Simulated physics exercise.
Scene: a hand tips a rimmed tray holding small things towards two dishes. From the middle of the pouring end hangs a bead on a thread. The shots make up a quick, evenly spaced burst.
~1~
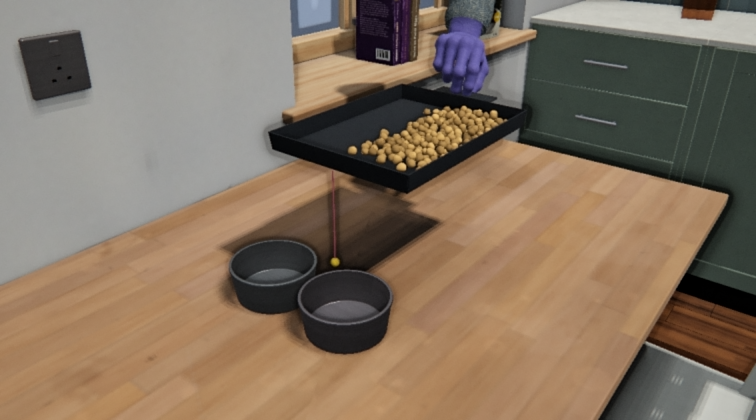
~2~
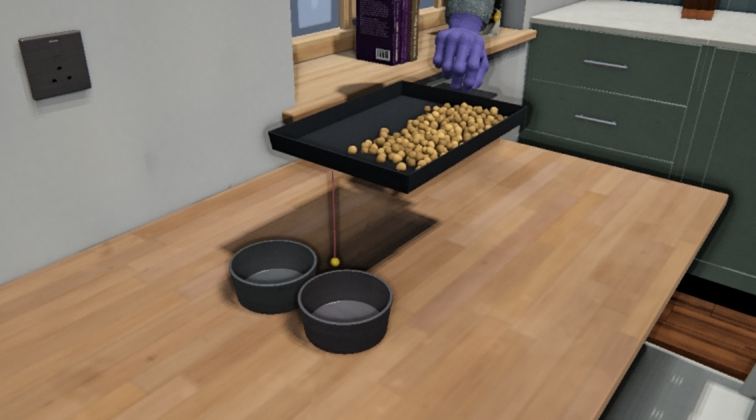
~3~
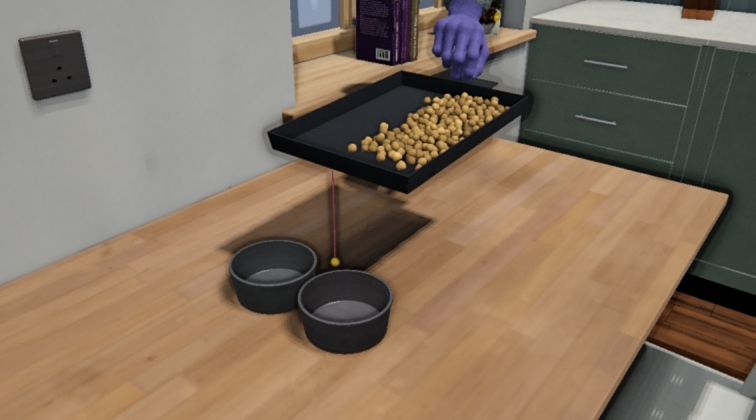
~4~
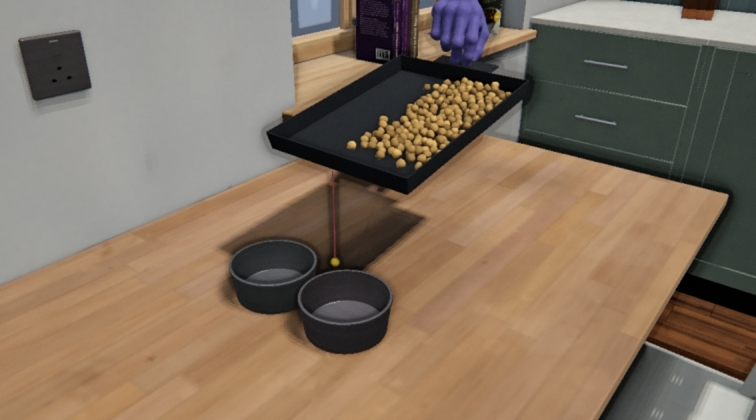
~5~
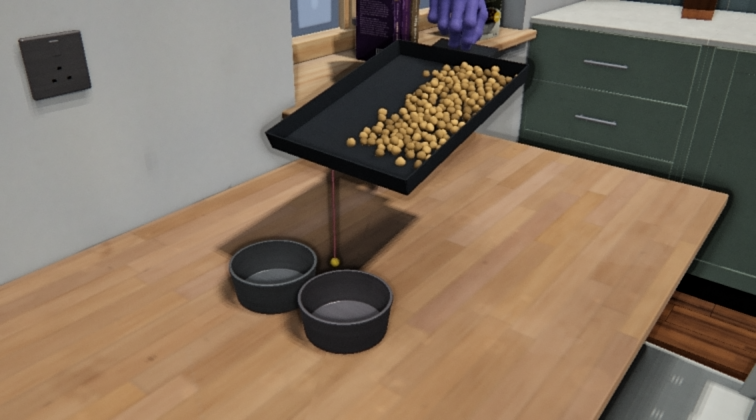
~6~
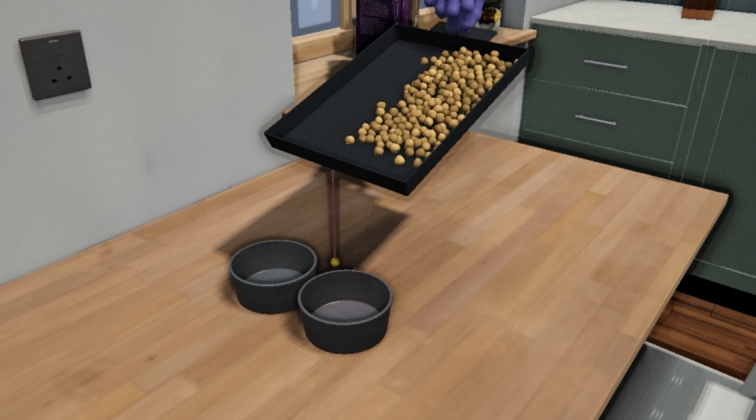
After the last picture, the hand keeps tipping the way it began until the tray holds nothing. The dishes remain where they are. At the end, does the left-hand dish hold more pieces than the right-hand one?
No, the right-hand dish holds more.
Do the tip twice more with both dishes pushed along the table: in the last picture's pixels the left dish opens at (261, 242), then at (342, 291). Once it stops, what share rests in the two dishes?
In turn about 0 and about 30 percent.
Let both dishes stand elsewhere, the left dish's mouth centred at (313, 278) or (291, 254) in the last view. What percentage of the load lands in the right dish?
You'd get 30 in a hundred the first time and 10 in a hundred the second.
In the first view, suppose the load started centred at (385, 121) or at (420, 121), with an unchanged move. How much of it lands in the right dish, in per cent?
First case: Close to 20 %; second case: Close to 30 %.
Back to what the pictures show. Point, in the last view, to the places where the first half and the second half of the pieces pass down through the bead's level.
(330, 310) first, (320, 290) later.
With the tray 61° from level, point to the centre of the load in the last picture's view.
In the last view, the load is centred close to (376, 127).
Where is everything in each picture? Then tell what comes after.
In the first picture, corners of the pouring end at (272, 132) and (408, 173), level; middle of the load at (442, 136), dried chickpeas; left dish at (243, 292); right dish at (315, 331); bead on its thread at (335, 262).
In the second picture, corners of the pouring end at (271, 132) and (408, 174), level; middle of the load at (442, 134).
In the third picture, corners of the pouring end at (271, 131) and (407, 175), tipped barely, level across its low end; middle of the load at (442, 127).
In the fourth picture, corners of the pouring end at (270, 132) and (406, 176), tipped a little, level across its low end; middle of the load at (442, 118).
In the fifth picture, corners of the pouring end at (268, 132) and (405, 178), tipped a little, level across its low end; middle of the load at (442, 109).
In the sixth picture, corners of the pouring end at (267, 132) and (404, 180), tipped clearly, level across its low end; middle of the load at (441, 100); left dish at (243, 292); right dish at (315, 331).
Soon after the last picture, tray tipped steeply; all on the tray.
A little later, tray tipped right over; nearly all on the tray; a stray few in the right dish; a stray few outside both; a stray few in the air.
Later still, tray tipped past a quarter turn; about a third in the right dish; a small part in the left dish; about two thirds outside both; a stray few in the air.
At rest, tray tipped past a quarter turn; about a third in the right dish; a small part in the left dish; about two thirds outside both.
